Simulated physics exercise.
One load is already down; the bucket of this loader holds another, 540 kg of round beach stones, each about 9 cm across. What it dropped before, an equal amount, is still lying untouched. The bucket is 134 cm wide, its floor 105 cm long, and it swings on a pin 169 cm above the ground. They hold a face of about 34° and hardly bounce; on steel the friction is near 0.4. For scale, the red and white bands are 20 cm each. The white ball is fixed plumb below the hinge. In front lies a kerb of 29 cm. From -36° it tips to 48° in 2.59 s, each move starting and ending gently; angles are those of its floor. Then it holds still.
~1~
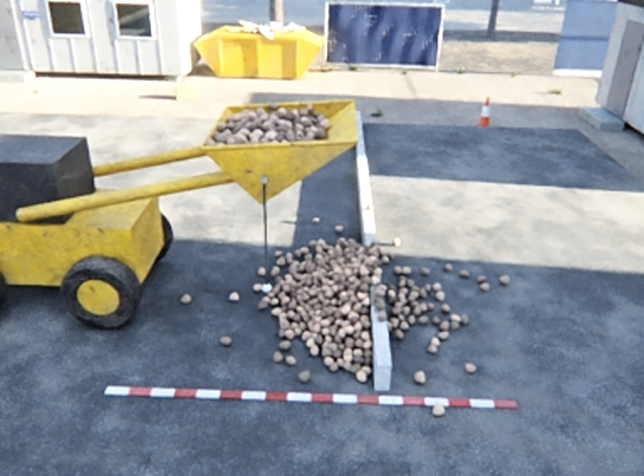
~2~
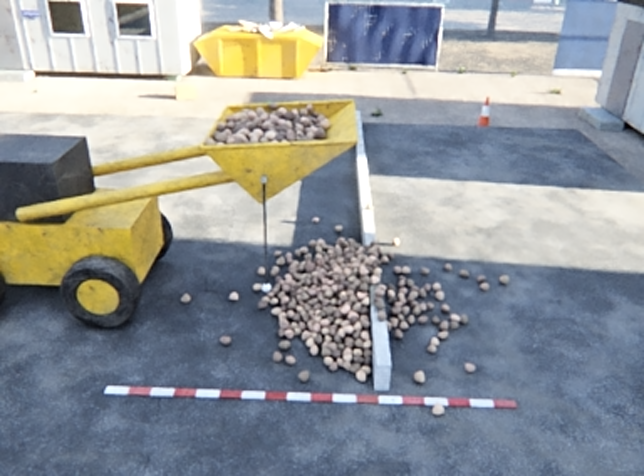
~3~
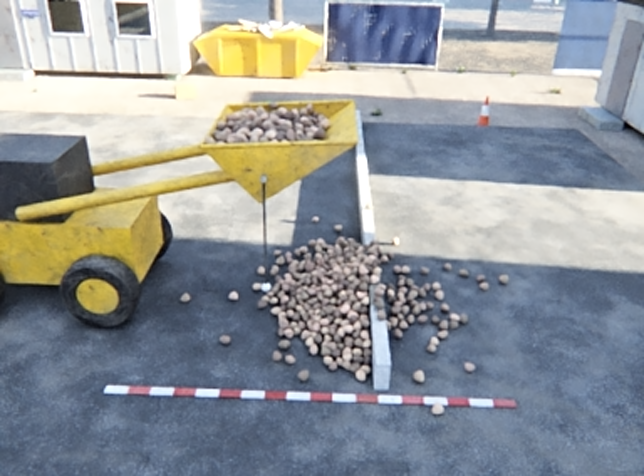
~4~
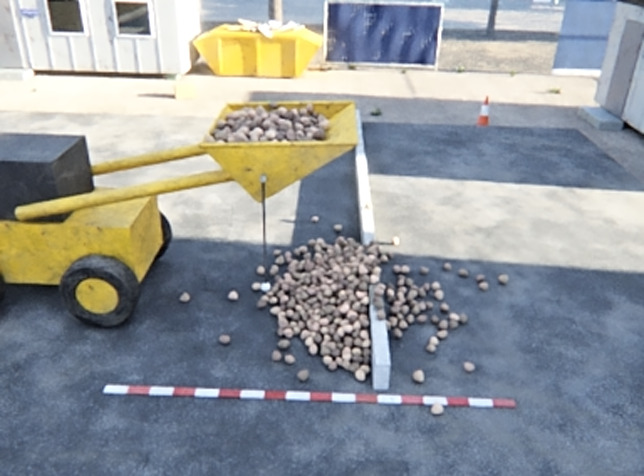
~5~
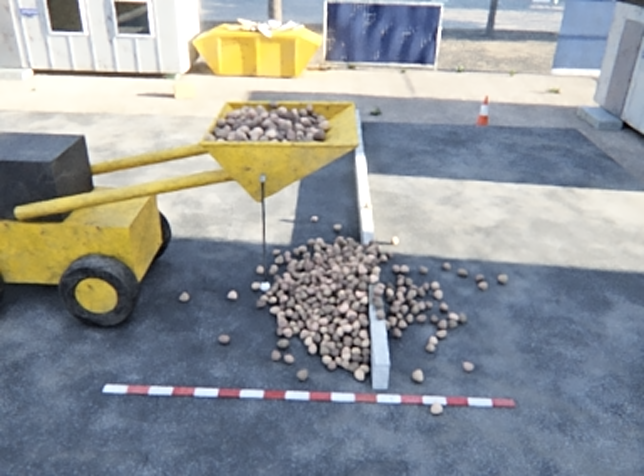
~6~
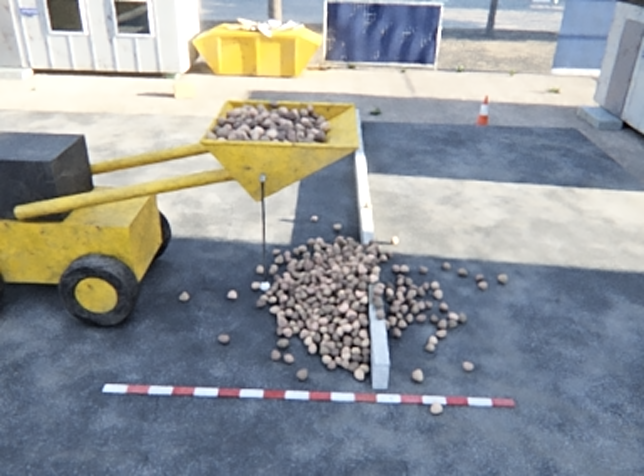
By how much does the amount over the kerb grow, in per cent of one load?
Roughly 38 per cent of a load more.
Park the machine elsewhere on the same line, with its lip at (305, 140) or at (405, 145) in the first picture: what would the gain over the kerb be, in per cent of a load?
About 0 and 100 per cent.
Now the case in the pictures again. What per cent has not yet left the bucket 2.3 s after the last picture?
About 0 per cent.
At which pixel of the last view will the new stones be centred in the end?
Their middle is at about (356, 288).
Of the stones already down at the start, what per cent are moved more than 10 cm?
About 25 per cent.
Then, 1.6 s after the last picture the floor is at 35°; in per cent of one load, 77 in the bucket, 111 on this side of the kerb, 11 over the kerb; the foremost stones are at (470, 295).
Then, 2.3 s after the last picture the floor is at 48°; in per cent of one load, 0 in the bucket, 156 on this side of the kerb, 44 over the kerb; the foremost stones are at (486, 288).
Then, 2.7 s after the last picture the floor is at 48°; in per cent of one load, 0 in the bucket, 151 on this side of the kerb, 48 over the kerb; the foremost stones are at (505, 287).
Then, 5.5 s after the last picture the floor is at 48°; in per cent of one load, 0 in the bucket, 151 on this side of the kerb, 49 over the kerb; the foremost stones are at (527, 292). Net gain over the kerb, 38.
